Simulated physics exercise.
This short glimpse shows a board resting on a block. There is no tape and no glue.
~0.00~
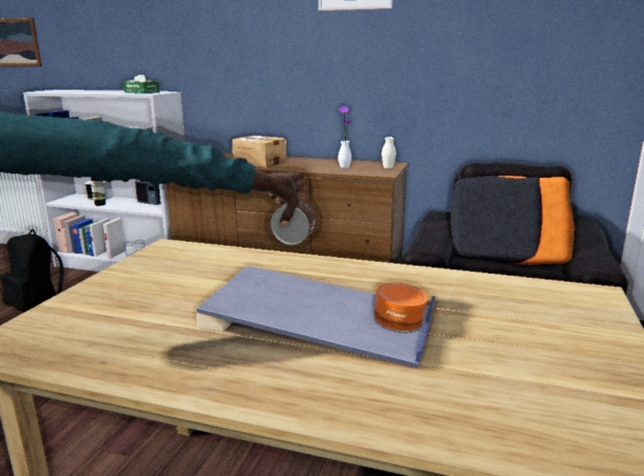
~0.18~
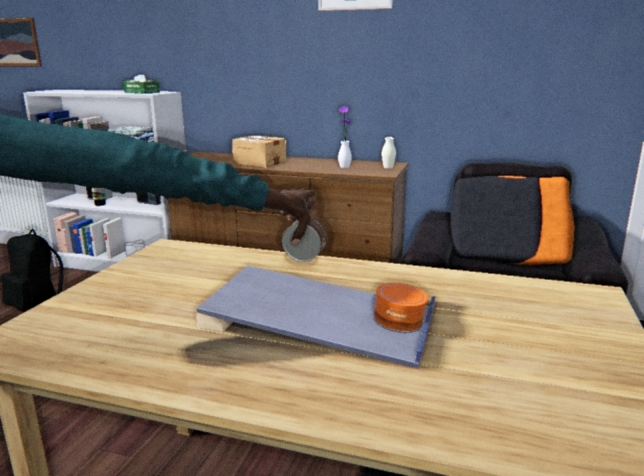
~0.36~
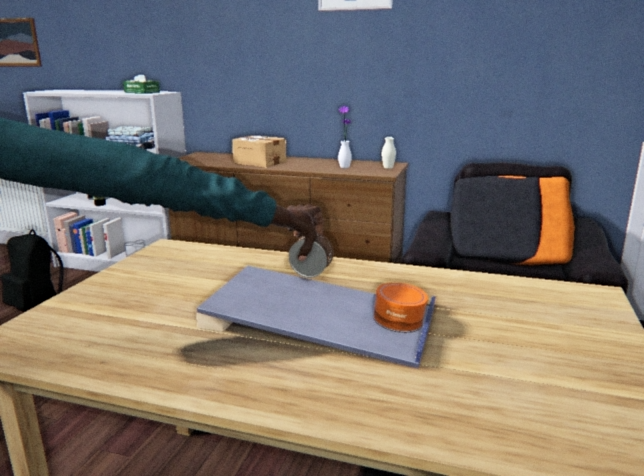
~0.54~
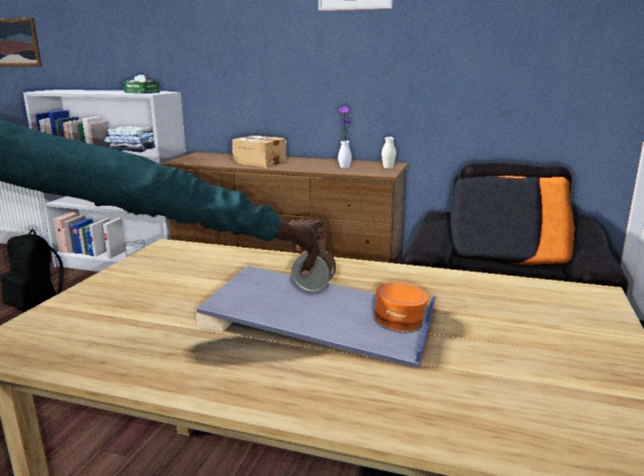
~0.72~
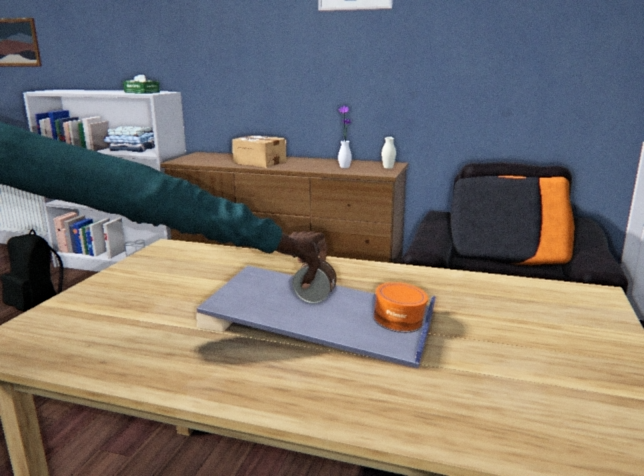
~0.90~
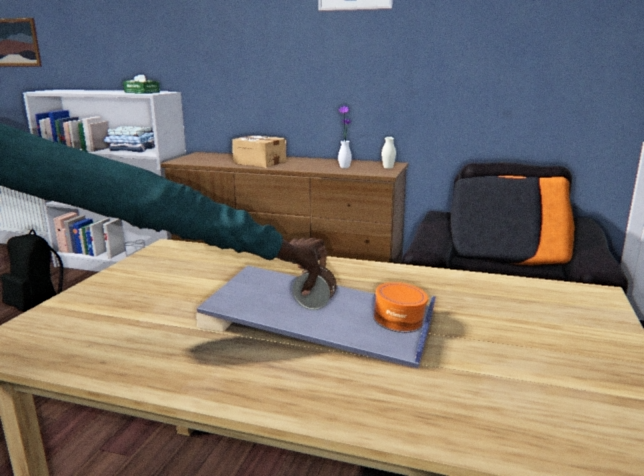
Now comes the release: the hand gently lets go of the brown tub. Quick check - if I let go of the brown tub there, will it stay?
Heads down the slope.
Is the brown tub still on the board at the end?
Result: The brown tub stays on top.
After 1.30 s, brown tub rolled a little near (325, 290).
After 1.50 s, brown tub rolled about its own width near (344, 294).
After 1.90 s, brown tub rolled about its own width near (356, 298).
At rest (2.9 s), moved from the start, brown tub; orange tub in place. Seen from the same camera at the end, brown tub near (356, 298). The brown tub slides or rolls down.
